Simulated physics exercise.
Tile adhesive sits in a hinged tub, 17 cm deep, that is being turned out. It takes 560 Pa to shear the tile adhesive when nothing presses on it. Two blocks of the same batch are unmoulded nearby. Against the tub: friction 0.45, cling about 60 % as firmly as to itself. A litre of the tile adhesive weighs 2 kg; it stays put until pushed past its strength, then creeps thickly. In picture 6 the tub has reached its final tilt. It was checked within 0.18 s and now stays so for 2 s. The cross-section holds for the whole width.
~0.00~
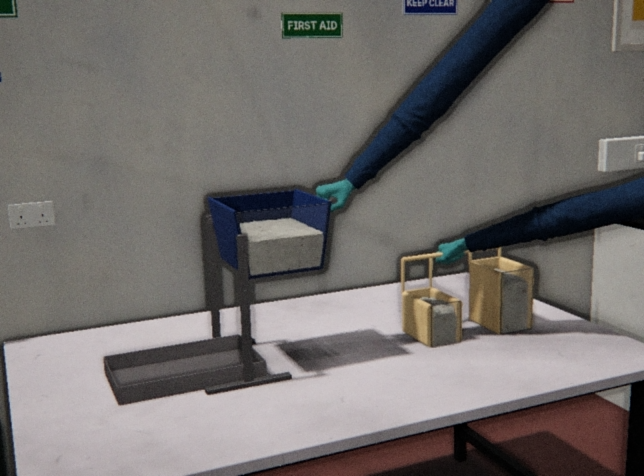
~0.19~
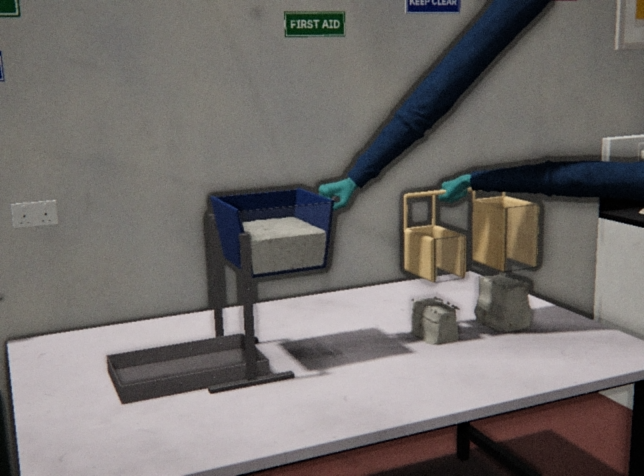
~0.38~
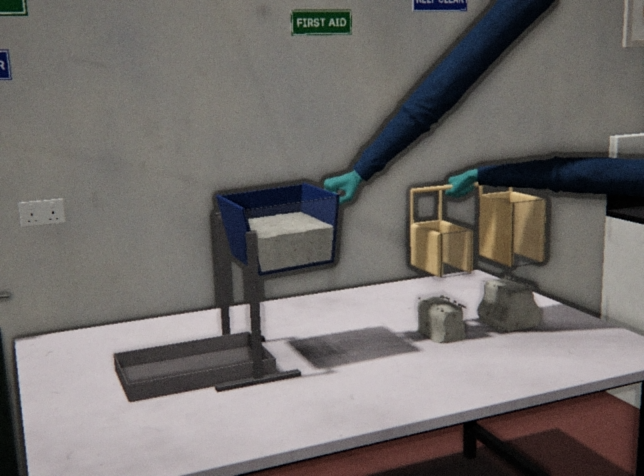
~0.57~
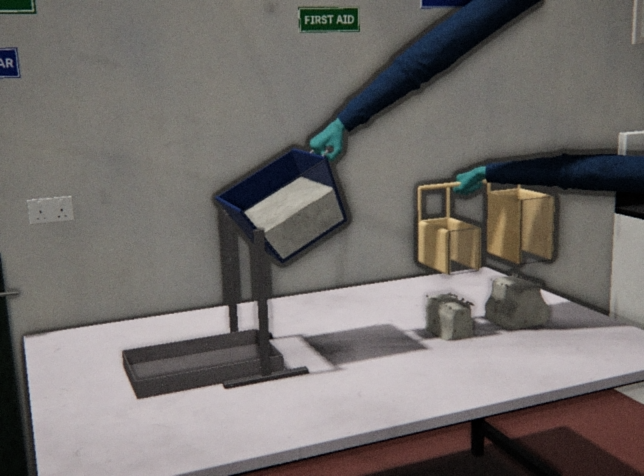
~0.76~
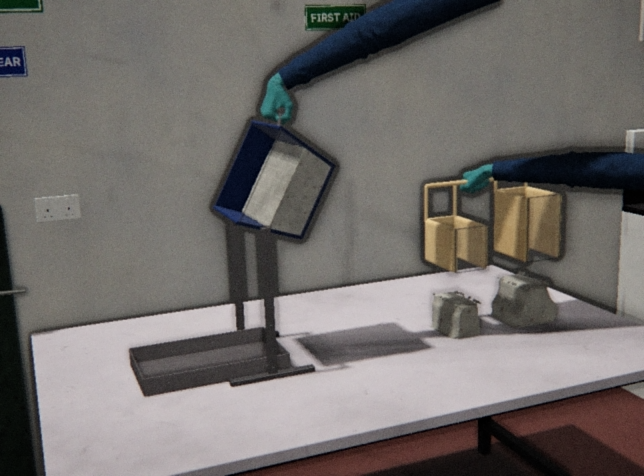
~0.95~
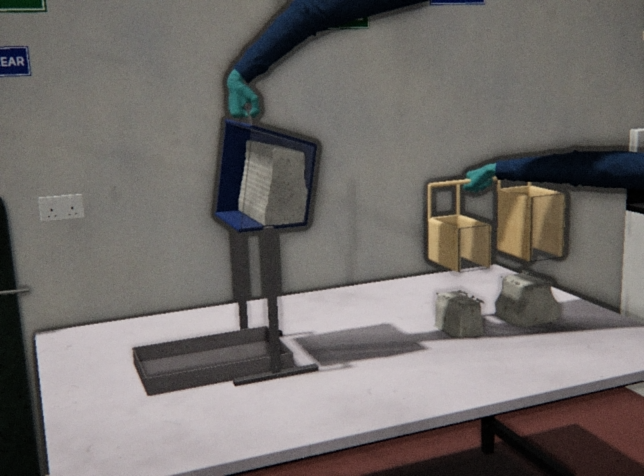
On a white table against a grey wall, a gloved hand lifts wooden moulds off two grey blocks, which slump slightly, then another gloved hand tilts a blue tub leftward on its stand until the grey mass inside is steeply tipped.
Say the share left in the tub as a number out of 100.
Close to 98 per cent.
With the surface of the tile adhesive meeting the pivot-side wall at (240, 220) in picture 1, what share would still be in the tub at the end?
In that case some 55 per cent.
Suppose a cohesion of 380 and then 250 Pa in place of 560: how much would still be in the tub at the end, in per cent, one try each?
In turn about 70 %, 65 %.
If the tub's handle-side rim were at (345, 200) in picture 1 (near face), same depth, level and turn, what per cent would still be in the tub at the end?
In that case some 55 per cent.
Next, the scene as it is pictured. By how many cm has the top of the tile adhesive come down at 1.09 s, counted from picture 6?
About 5 cm.
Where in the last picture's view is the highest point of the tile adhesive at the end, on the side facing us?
At about (272, 178).
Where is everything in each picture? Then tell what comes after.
The first frame shows handle-side rim at (328, 203), tilt 0 degrees; crest of the tile adhesive at (277, 238); block heights 11 cm, 17 cm (left to right).
The second frame shows handle-side rim at (331, 202), tilt 0 degrees; crest of the tile adhesive at (280, 237); block heights 11 cm, 15 cm (left to right).
The third frame shows handle-side rim at (336, 196), tilt 2 degrees; crest of the tile adhesive at (328, 227); block heights 11 cm, 13 cm (left to right).
The fourth frame shows handle-side rim at (324, 159), tilt 27 degrees; crest of the tile adhesive at (333, 190); block heights 11 cm, 13 cm (left to right).
The fifth frame shows handle-side rim at (280, 130), tilt 62 degrees; crest of the tile adhesive at (306, 150); block heights 11 cm, 13 cm (left to right).
The sixth frame shows handle-side rim at (251, 129), tilt 80 degrees; crest of the tile adhesive at (277, 149); block heights 11 cm, 13 cm (left to right).
After 1.09 s, the tub is at 80 degrees and holds 100 %.
After 1.26 s, the tub is at 80 degrees and holds 99 %.
After 1.43 s, the tub is at 80 degrees and holds 98 %.
After 1.60 s, the tub is at 80 degrees and holds 98 %.
After 2.95 s, the tub is at 80 degrees and holds 98 %.
